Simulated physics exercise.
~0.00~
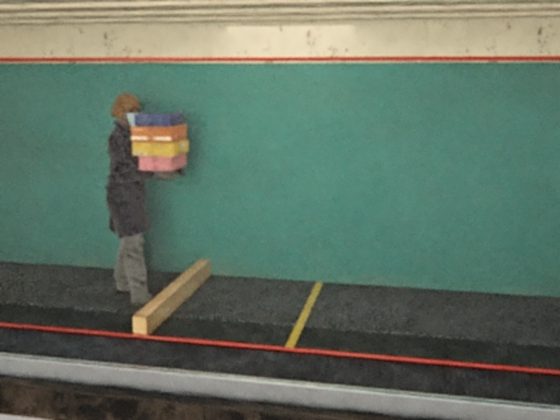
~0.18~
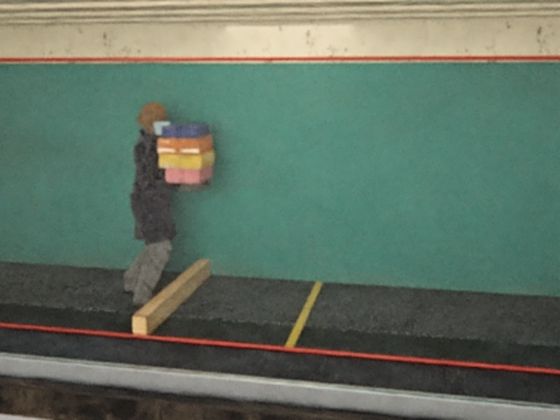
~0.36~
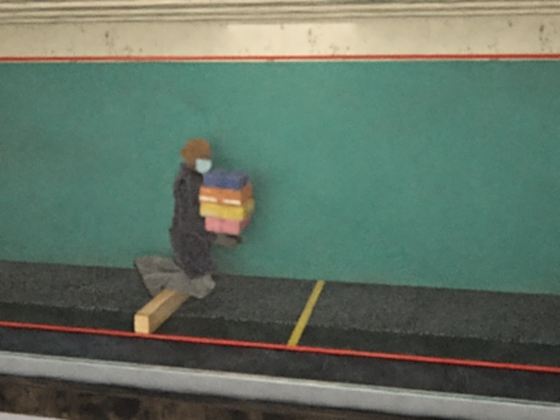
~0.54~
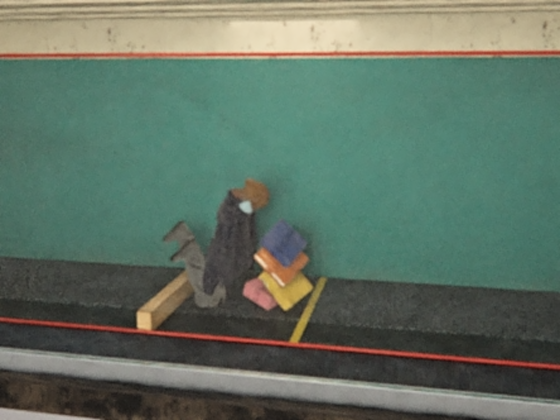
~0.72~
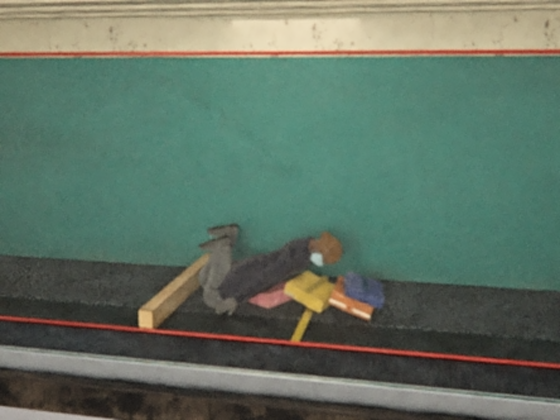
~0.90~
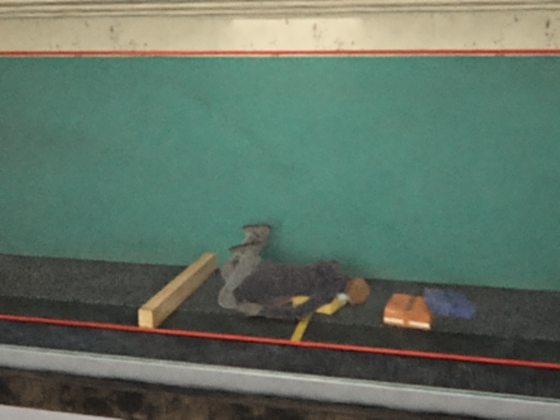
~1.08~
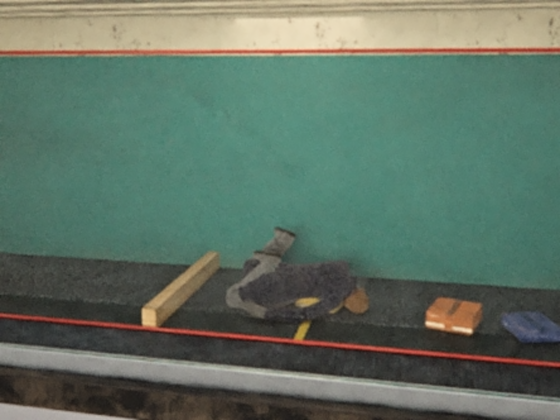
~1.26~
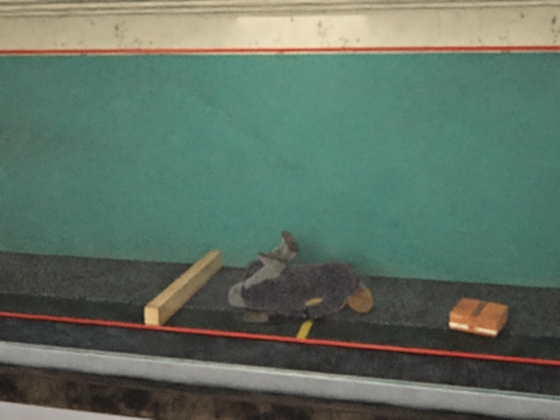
A dark floor before a plain green wall is seen from the side, in a slightly swaying view, with a wooden rail at left and a yellow line to its right. A masked person in dark clothes stands behind the rail, holding stacked blue, orange, yellow and pink boxes. The person slides right, buckles at the knees over the rail and pitches forward as the boxes spill. The body drops flat, head beyond the line, covering the pink box short of it. The yellow box stays beneath the person, across the line, while the orange slides farther right and the blue leaves view.
